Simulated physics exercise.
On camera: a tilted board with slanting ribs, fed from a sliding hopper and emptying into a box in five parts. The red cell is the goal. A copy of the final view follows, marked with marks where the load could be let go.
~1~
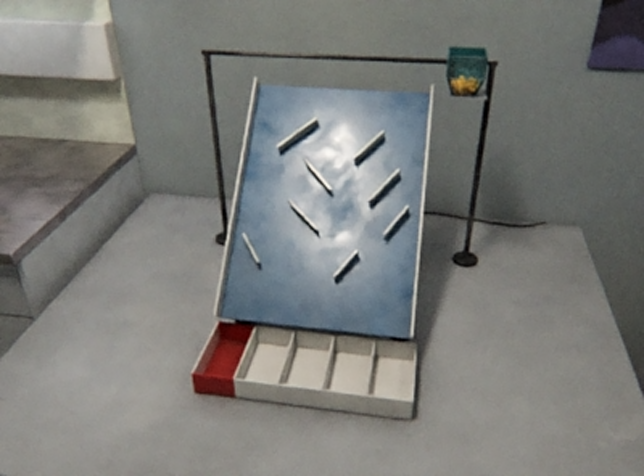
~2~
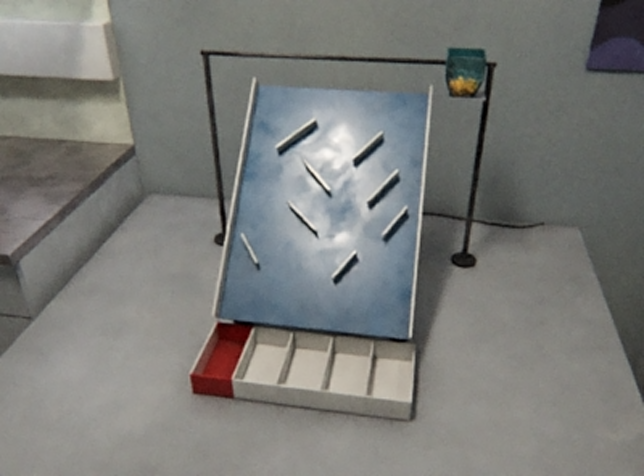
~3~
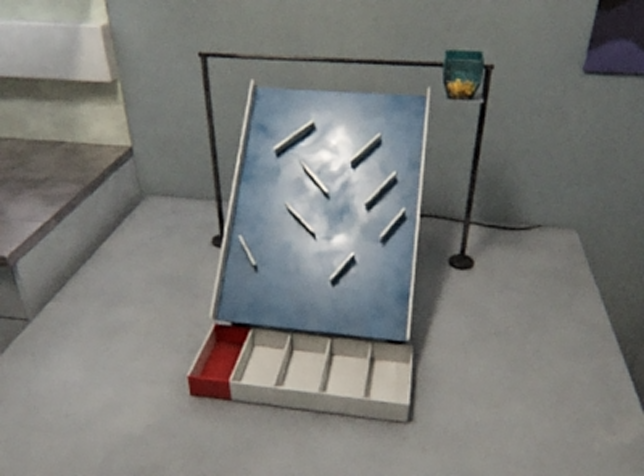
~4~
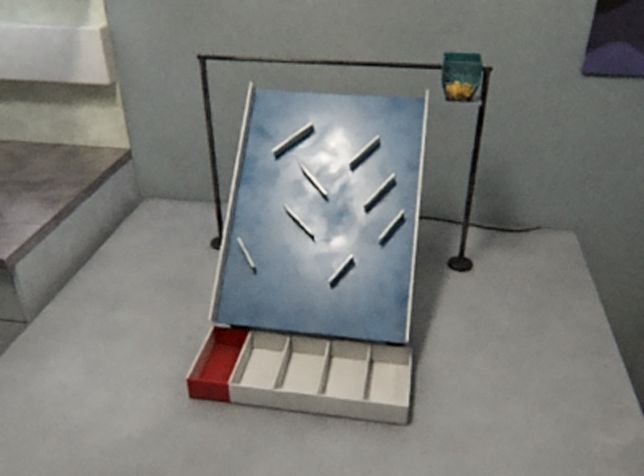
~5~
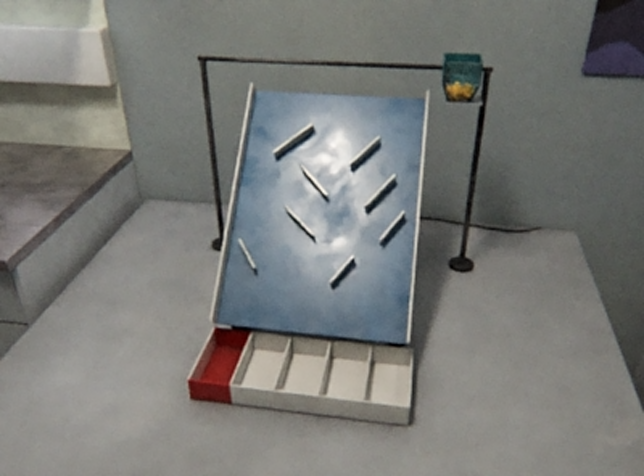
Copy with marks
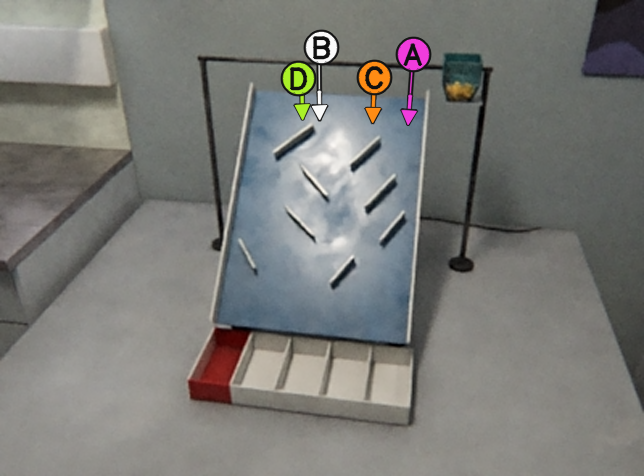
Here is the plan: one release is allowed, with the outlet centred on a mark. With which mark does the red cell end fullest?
Best: D.
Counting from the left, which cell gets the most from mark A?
The fifth.
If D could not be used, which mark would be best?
That is mark B.
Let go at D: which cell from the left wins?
The first.
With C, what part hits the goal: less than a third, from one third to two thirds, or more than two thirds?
It is less than a third.
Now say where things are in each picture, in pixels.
The first frame shows hopper near (464, 84), puffed corn balls, door shut.
The second frame shows ribs (276, 147) to (315, 118), (353, 158) to (382, 131), (304, 160) to (329, 189).
The third frame shows ribs (365, 203) to (395, 172), (286, 203) to (313, 232), (381, 237) to (404, 209).
The fourth frame shows ribs (238, 238) to (253, 267), (329, 281) to (352, 255).
The fifth frame shows red cell near (210, 390), number 1 of 5 from the left.
On the marked copy, mark A meets the board at (408, 119); mark B meets the board at (319, 114); mark C meets the board at (372, 117); mark D meets the board at (302, 114).
Choosing A, none at all in the red cell, all but a few in other cells.
Choosing B, close to a third in the red cell, close to two thirds in other cells.
Choosing C, none at all in the red cell, the whole lot in other cells.
Choosing D, the bulk in the red cell, close to a quarter in other cells.
